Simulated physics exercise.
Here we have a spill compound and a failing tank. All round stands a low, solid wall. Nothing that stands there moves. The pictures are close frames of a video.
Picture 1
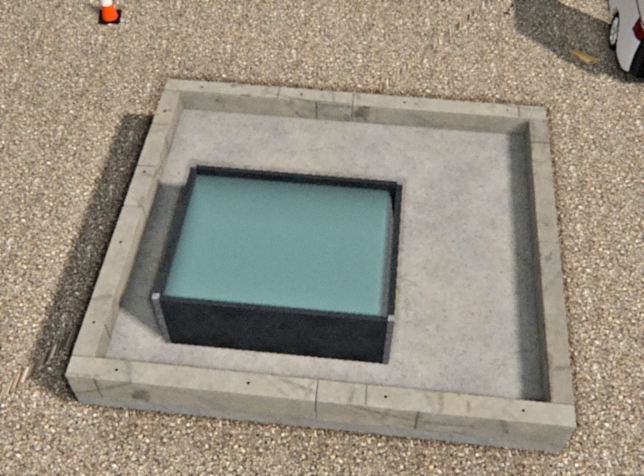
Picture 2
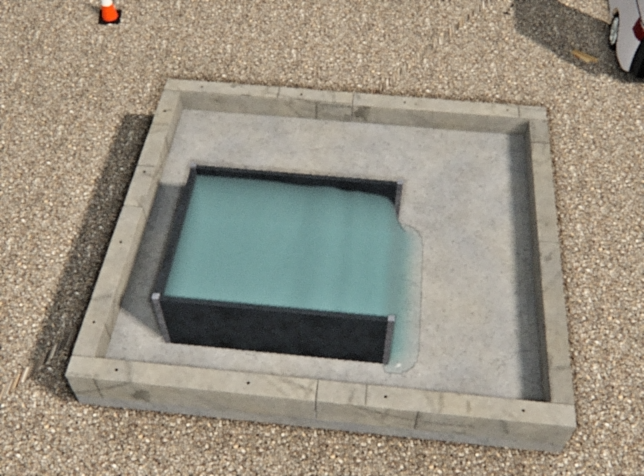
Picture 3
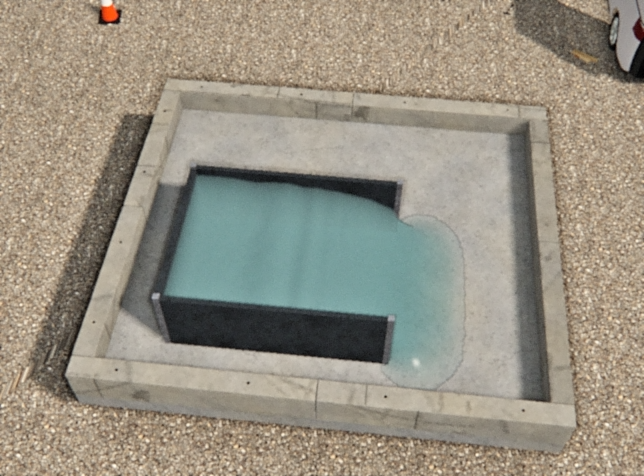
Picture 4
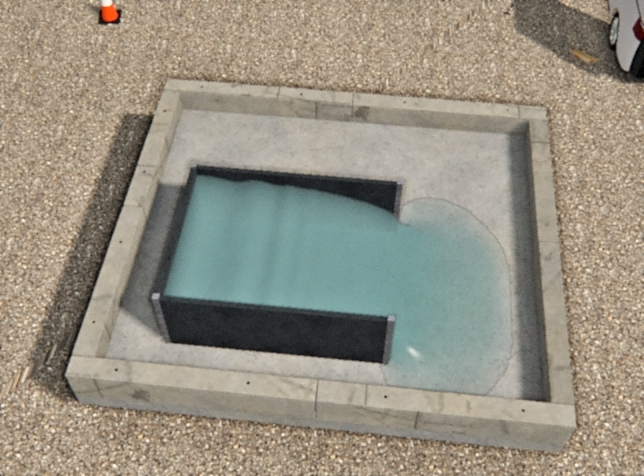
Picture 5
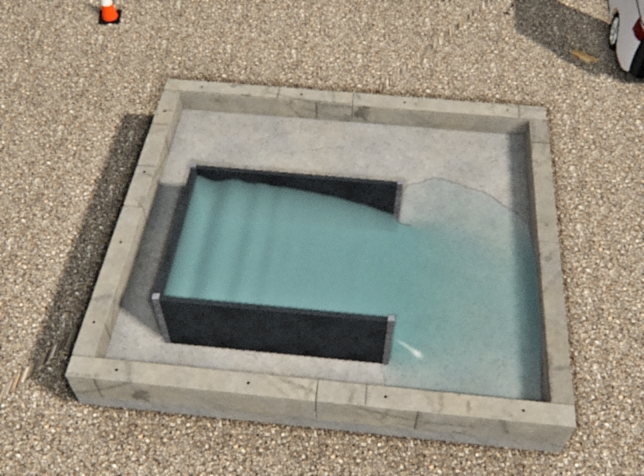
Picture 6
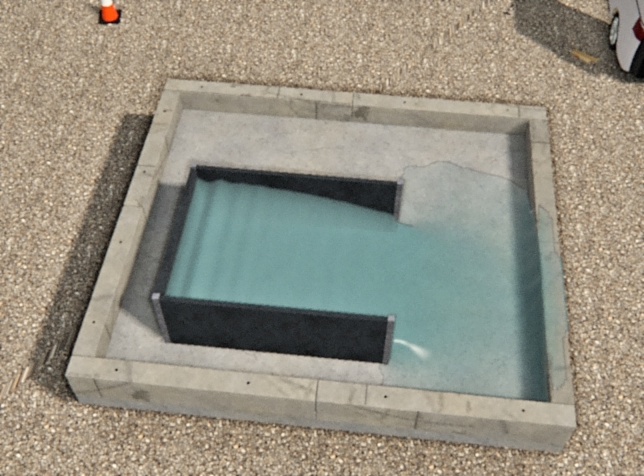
Blue-green water pours out of the open right side of a dark rectangular tank, spreads across the pale floor inside a low concrete wall and reaches the wall's right side, while the level in the tank drops.
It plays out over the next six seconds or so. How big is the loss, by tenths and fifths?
It loses a tenth to a fifth.
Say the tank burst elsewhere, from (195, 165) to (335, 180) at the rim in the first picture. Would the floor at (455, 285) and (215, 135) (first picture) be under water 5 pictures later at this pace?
In turn: Dry, under water.
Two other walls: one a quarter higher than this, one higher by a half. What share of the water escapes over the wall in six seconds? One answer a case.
In turn 6 and 2 per cent.
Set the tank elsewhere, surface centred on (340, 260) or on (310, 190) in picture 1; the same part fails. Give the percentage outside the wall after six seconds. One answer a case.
About 20 and 16 per cent.
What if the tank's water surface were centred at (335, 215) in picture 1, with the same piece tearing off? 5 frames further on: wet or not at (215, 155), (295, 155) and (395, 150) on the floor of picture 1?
As listed: Dry, dry, clear.
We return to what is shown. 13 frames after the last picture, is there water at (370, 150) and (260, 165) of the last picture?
One after the other: Under water, dry.
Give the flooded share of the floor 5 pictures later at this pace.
Near 40 in a hundred.
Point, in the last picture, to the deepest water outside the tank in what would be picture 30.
Close to (103, 371).
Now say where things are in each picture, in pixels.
Still water in the tank at (285, 242), in the first picture.
The front is at (389, 368), out from the gap at (389, 280), in the second picture.
The front is at (423, 382), out from the gap at (389, 281), in the third picture.
The front is at a hidden place, out from the gap at (389, 282), in the fourth picture.
Water pours out at (389, 283) and has run to (539, 388), in the fifth picture.
The front is at (526, 197), out from the gap at (389, 283), in the sixth picture.
A moment on, water covers 35 % of the floor; the low wall has let 0 % over.
Next, water covers 35 % of the floor; the low wall has let 3 % over.
Then, water covers 55 % of the floor; the low wall has let 11 % over.
Later, water covers 80 % of the floor; the low wall has let 14 % over.
In the end, water covers 85 % of the floor; the low wall has let 14 % over.
